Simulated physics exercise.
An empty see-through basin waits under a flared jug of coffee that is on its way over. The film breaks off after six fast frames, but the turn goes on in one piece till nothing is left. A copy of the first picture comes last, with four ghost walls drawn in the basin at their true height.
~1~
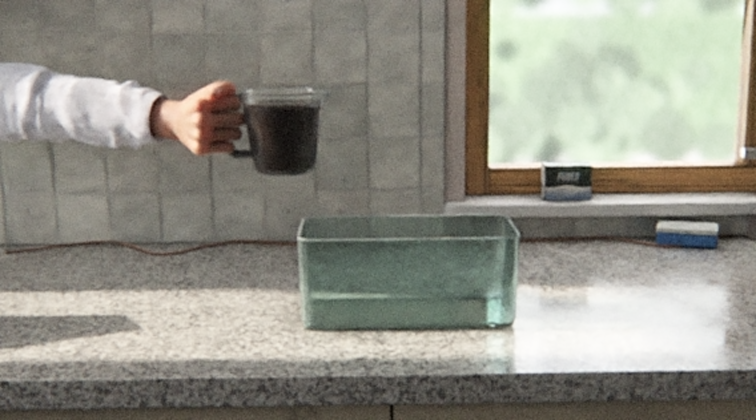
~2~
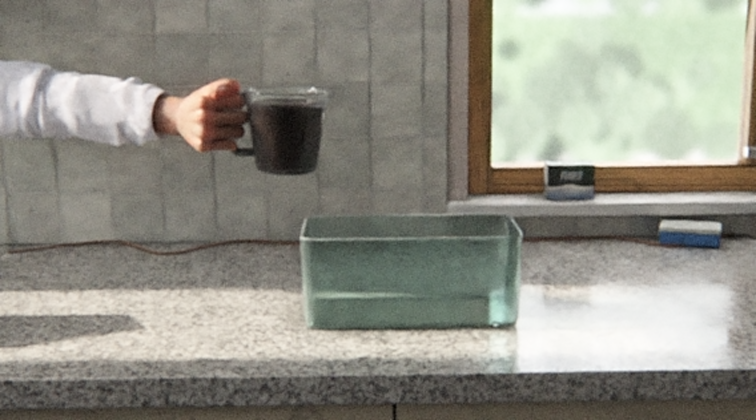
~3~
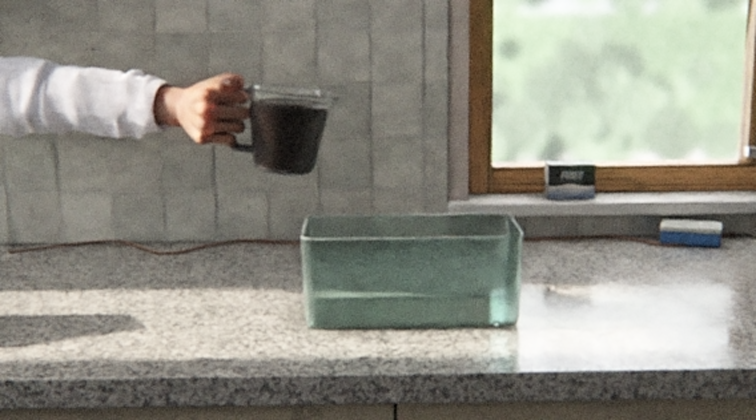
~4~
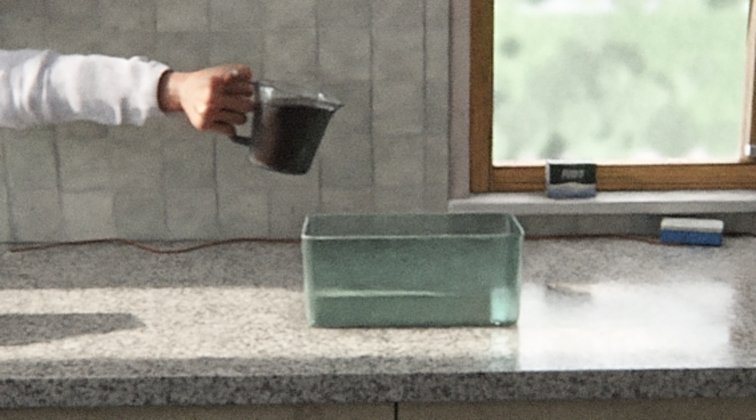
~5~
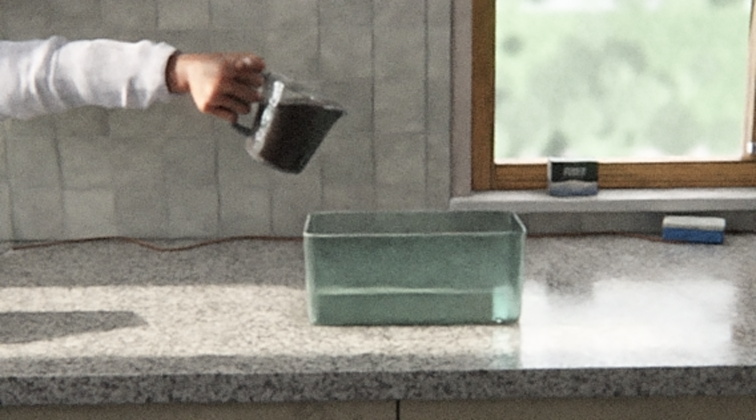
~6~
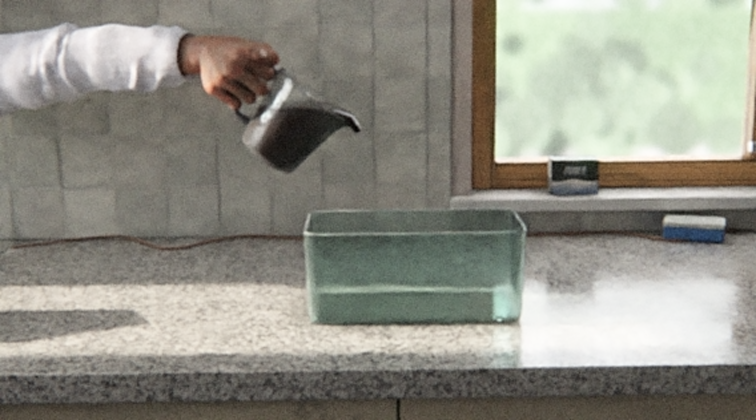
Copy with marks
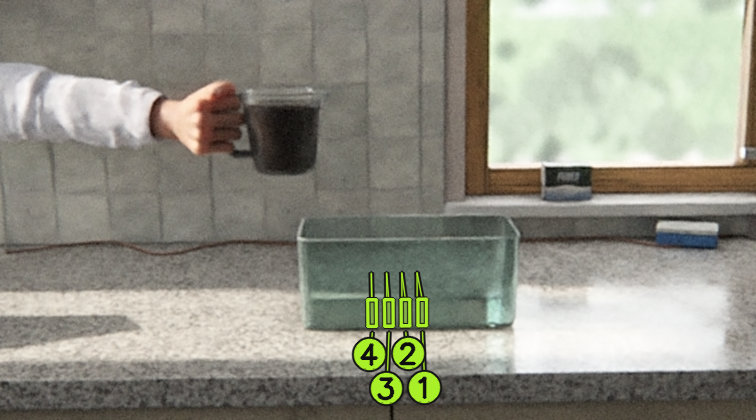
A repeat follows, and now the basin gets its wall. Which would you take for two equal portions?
3 is best.
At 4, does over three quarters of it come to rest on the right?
Yes, it does.
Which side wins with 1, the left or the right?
The left one.
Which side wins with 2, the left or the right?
The left side.
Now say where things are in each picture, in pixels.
The first picture shows upright, lip at (330, 93); basin from (303, 328) to (515, 325); nothing has left yet.
The second picture shows upright, lip at (334, 94); nothing has left yet.
The third picture shows tipped about 7°, lip at (338, 98); nothing has left yet.
The fourth picture shows tipped about 15°, lip at (343, 104); nothing has left yet.
The fifth picture shows tipped about 26°, lip at (348, 113); nothing has left yet.
The sixth picture shows tipped about 39°, lip at (350, 125); coffee is over the lip, down to (358, 130).
On the marked copy, 1 at (422, 331); 2 at (405, 331); 3 at (389, 332); 4 at (372, 332).
Choosing 1, about 90 % ends left of the wall and 7 % right of it; 3 % is lost outside.
Choosing 2, about 83 % ends left of the wall and 15 % right of it.
Choosing 3, about 52 % ends left of the wall and 47 % right of it.
Choosing 4, about 12 % ends left of the wall and 87 % right of it.
